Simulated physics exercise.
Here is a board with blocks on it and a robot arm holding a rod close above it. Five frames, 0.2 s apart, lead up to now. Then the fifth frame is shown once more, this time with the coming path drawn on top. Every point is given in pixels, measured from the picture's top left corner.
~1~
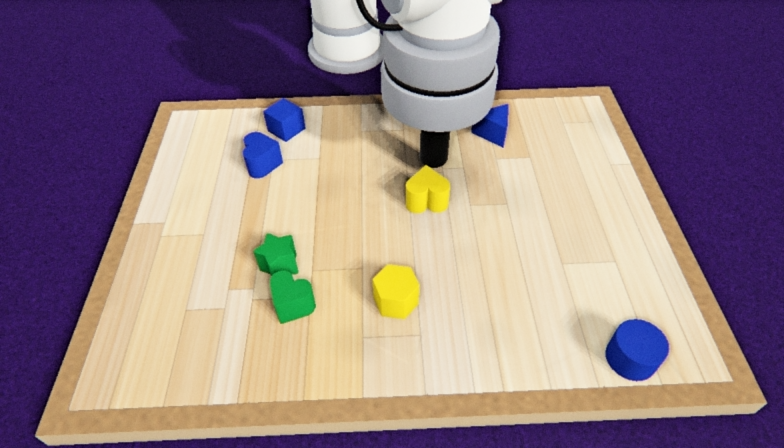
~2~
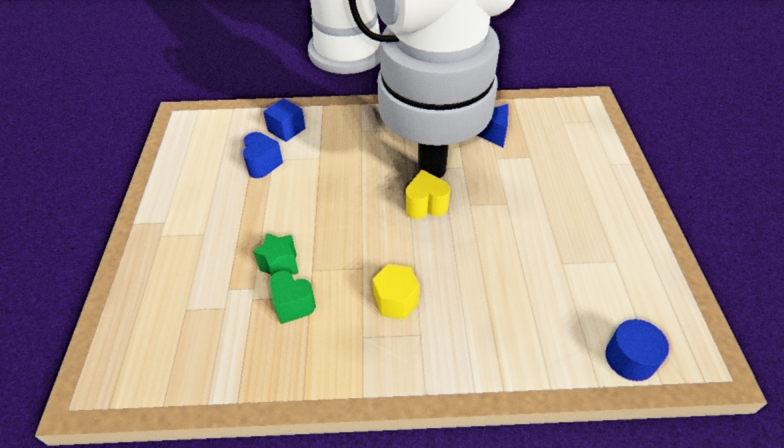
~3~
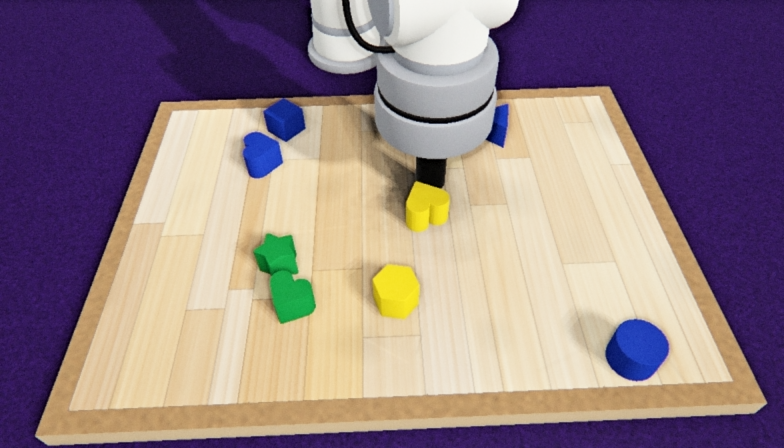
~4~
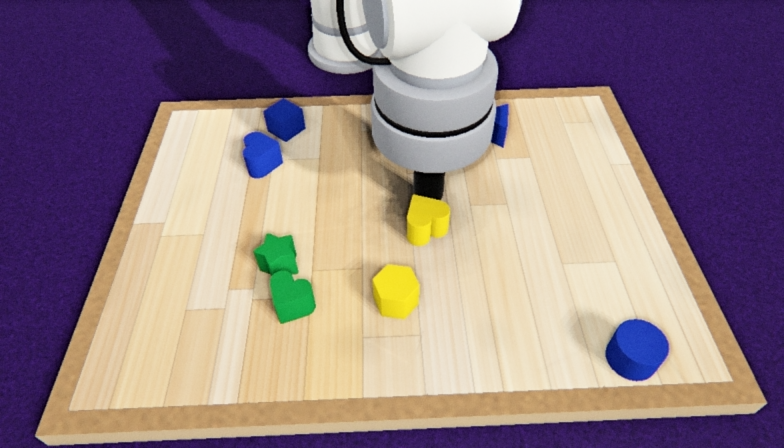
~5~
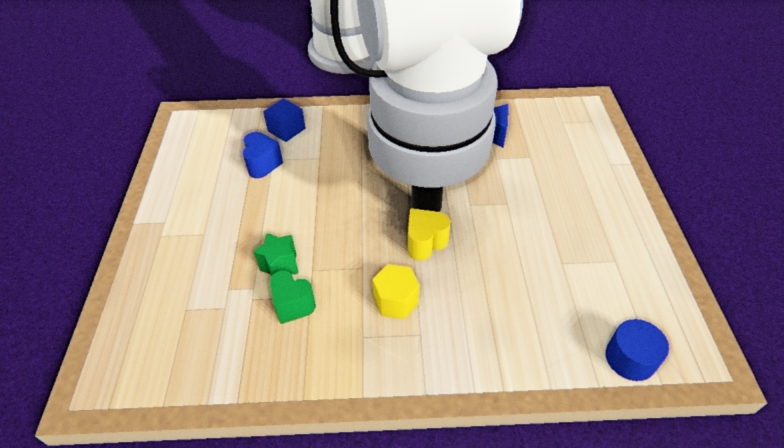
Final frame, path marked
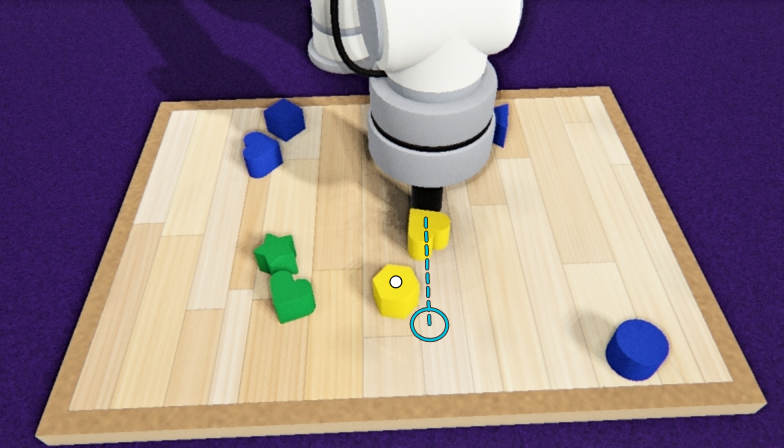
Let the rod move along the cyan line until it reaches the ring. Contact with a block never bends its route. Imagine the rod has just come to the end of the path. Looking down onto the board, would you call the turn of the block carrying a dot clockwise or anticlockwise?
Its spin: Clockwise.
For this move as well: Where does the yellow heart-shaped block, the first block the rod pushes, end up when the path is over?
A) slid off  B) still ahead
B - still ahead.
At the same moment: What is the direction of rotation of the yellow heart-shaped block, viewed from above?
From above, the yellow heart-shaped block will be seen to turn anti-clockwise.
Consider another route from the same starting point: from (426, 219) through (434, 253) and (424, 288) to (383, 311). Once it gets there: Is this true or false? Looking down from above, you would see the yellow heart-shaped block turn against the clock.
That statement is accurate.
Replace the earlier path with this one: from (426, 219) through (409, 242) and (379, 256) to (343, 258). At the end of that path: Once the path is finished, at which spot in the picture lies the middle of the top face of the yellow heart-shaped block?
If I read the scene right, the answer is (418, 252).
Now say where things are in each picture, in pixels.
Lower end of the rod at (434, 160), tops of blocks, yellow hexagonal block at (396, 282), yellow heart-shaped block at (428, 182), in the first frame.
Rod at (432, 171), yellow heart-shaped block at (427, 186), in the second frame.
Rod at (430, 183), yellow heart-shaped block at (426, 197), in the third frame.
Rod at (428, 195), yellow heart-shaped block at (426, 210), in the fourth frame.
Rod at (426, 208), yellow hexagonal block at (396, 282), yellow heart-shaped block at (426, 223), in the fifth frame.
The drawn path runs from (426, 219) directly to (429, 324); the dot is on the yellow hexagonal block.
What follows on the original path. One third of the way, rod at (427, 240); yellow heart-shaped block at (430, 258).
Two thirds of the way, rod at (429, 276); yellow hexagonal block at (394, 284); yellow heart-shaped block at (440, 297), turned 20° anticlockwise.
At the end, rod at (430, 314); yellow hexagonal block at (391, 287), turned 20° clockwise; yellow heart-shaped block at (450, 337), turned 40° anticlockwise.
